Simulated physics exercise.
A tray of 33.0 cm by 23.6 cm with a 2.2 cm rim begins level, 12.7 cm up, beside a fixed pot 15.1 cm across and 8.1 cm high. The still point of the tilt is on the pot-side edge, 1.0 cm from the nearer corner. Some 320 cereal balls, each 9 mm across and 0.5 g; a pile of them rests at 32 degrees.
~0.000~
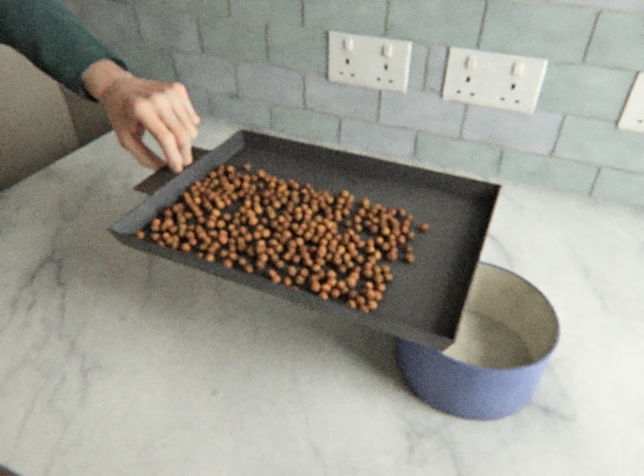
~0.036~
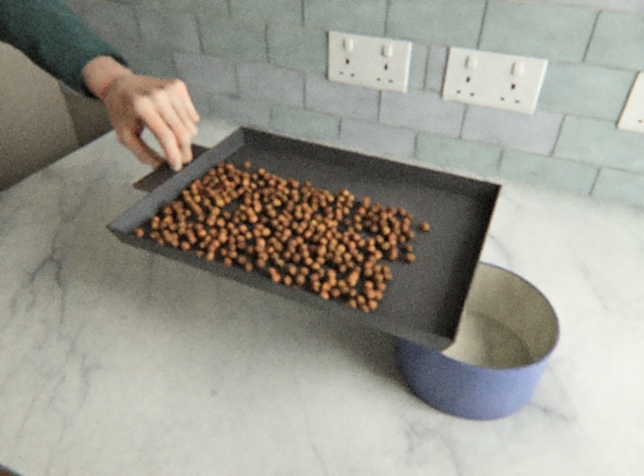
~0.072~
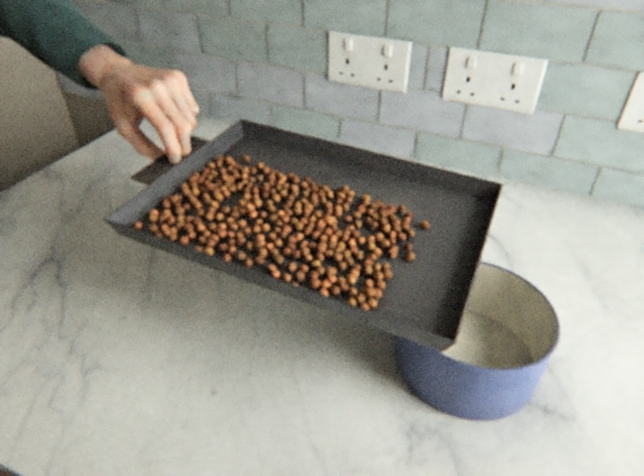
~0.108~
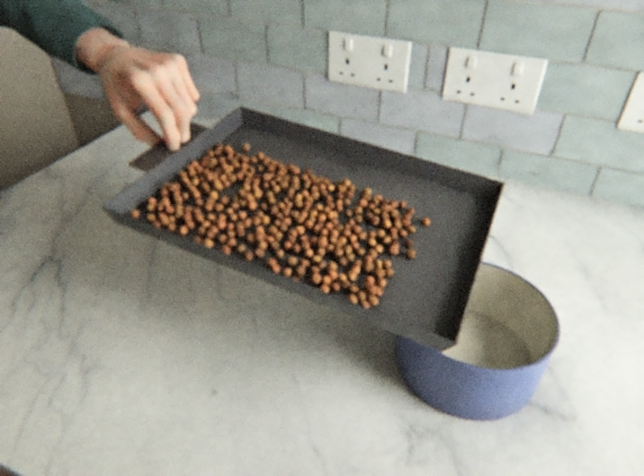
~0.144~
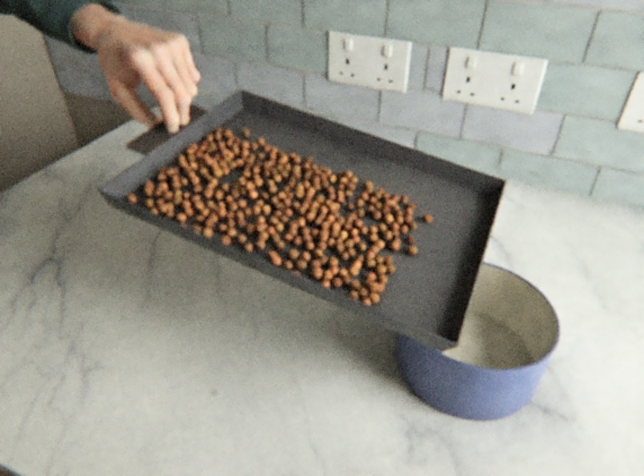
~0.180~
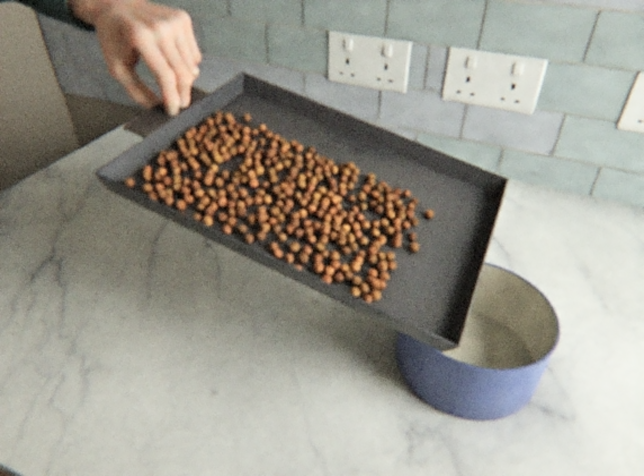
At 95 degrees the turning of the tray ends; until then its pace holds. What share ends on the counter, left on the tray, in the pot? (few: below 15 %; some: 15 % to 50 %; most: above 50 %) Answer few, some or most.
On the counter: Most; left on the tray: Few; in the pot: Some.
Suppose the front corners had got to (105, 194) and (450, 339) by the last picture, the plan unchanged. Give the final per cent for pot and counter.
Pot 0, counter 100.
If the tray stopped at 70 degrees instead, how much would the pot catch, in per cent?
It would be near 15 per cent.
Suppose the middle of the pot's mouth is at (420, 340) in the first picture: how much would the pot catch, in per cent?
About 10 per cent.
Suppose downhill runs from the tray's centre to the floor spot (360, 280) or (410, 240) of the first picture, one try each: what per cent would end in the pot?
Some 0 and 65 per cent.
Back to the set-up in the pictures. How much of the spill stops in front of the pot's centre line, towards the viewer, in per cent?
Some 90 per cent.
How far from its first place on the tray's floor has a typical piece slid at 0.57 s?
Roughly 10 cm.
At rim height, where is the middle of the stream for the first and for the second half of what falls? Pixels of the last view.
First near (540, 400), later near (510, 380).
After 0.57 s, tilt 52 degrees; the tray holds 100 %, the pot 0 %.
After 0.83 s, tilt 79 degrees; the tray holds 45 %, the pot 5 %.
After 1.20 s, tilt 95 degrees; the tray holds 0 %, the pot 25 %.
At rest (1.8 s), counter 75 %, tray 0 %, pot 30 %.
